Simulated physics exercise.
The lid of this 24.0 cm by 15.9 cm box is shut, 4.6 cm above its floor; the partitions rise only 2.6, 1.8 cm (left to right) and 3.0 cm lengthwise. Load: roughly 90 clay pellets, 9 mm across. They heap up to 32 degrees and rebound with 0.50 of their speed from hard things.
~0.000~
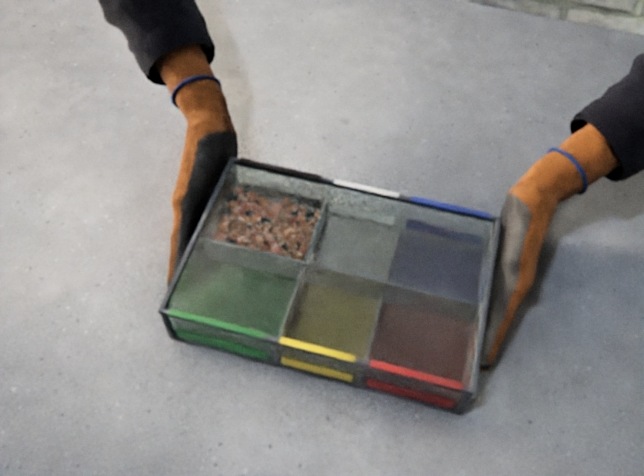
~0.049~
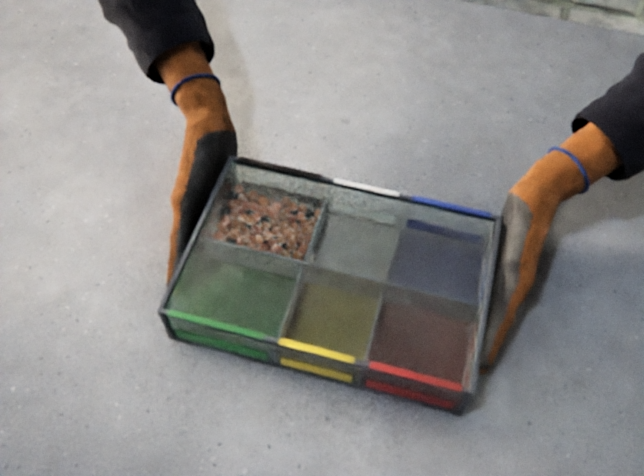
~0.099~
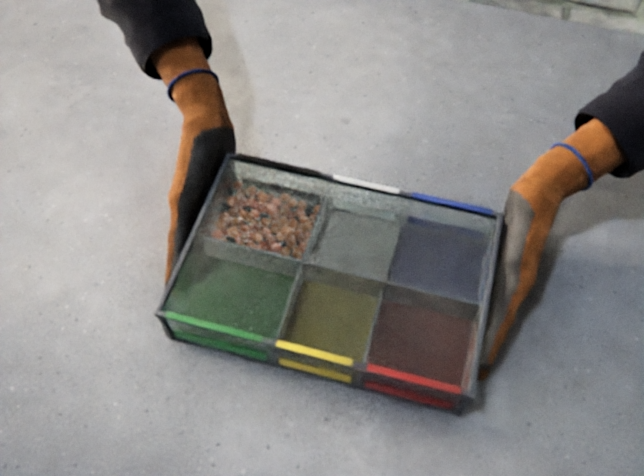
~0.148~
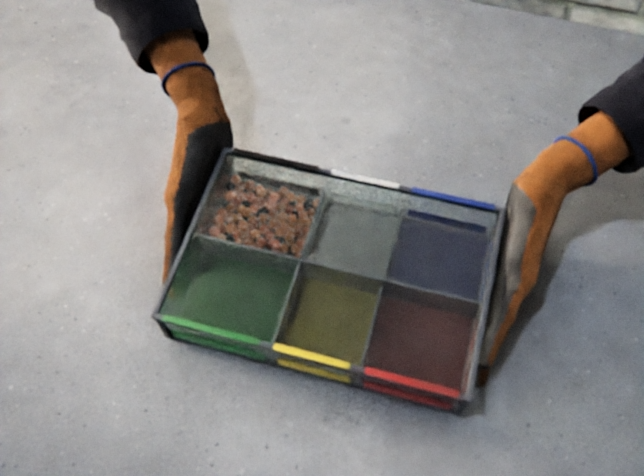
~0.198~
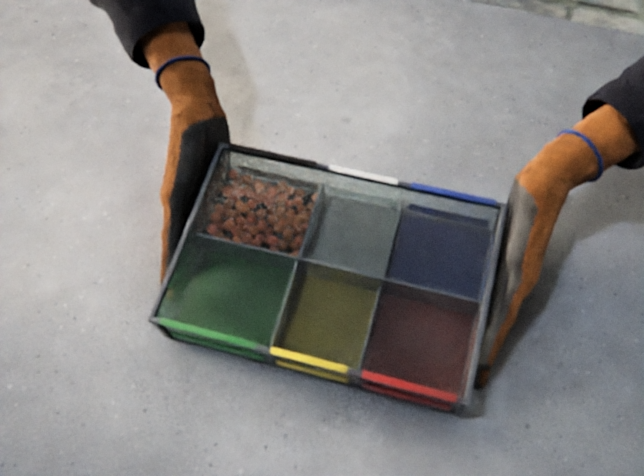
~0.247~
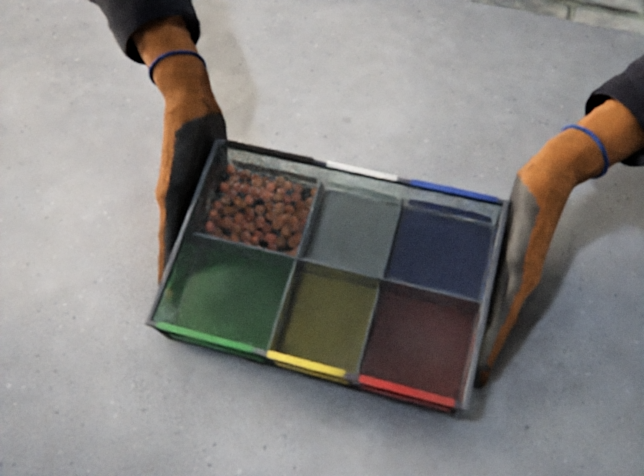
On a grey concrete floor, two hands in orange and dark gloves hold a shallow lidded box with six coloured compartments, small reddish-brown pieces filling the back left one. The hands then tilt the box gradually, its left front corner lowest, while the pieces remain in the same compartment.
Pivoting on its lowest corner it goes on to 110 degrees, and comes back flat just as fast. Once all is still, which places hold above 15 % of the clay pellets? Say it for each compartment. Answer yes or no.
Red: No, blue: No, green: Yes, yellow: No, white: No, black: Yes.
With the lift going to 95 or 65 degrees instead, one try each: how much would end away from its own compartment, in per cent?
Some 30 and 0 per cent.
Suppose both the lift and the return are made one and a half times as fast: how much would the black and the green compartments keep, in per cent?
In that case black 55, green 40.
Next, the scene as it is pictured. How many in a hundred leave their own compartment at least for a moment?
Some 35 per cent.
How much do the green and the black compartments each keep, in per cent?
Green 35; black 65.
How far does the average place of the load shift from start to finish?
Roughly 5.5 cm.
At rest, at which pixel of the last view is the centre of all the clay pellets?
Around (237, 252).
After 1.55 s, tilt 110 degrees; green 20 %, black 80 %.
After 2.41 s, tilt 51 degrees; green 35 %, black 65 %.
Then, at 3.29 s, tilt 0 degrees; green 35 %, black 65 %.
By 3.6 s all is still; red 0 %, blue 0 %, green 35 %, yellow 0 %, white 0 %, black 65 %.
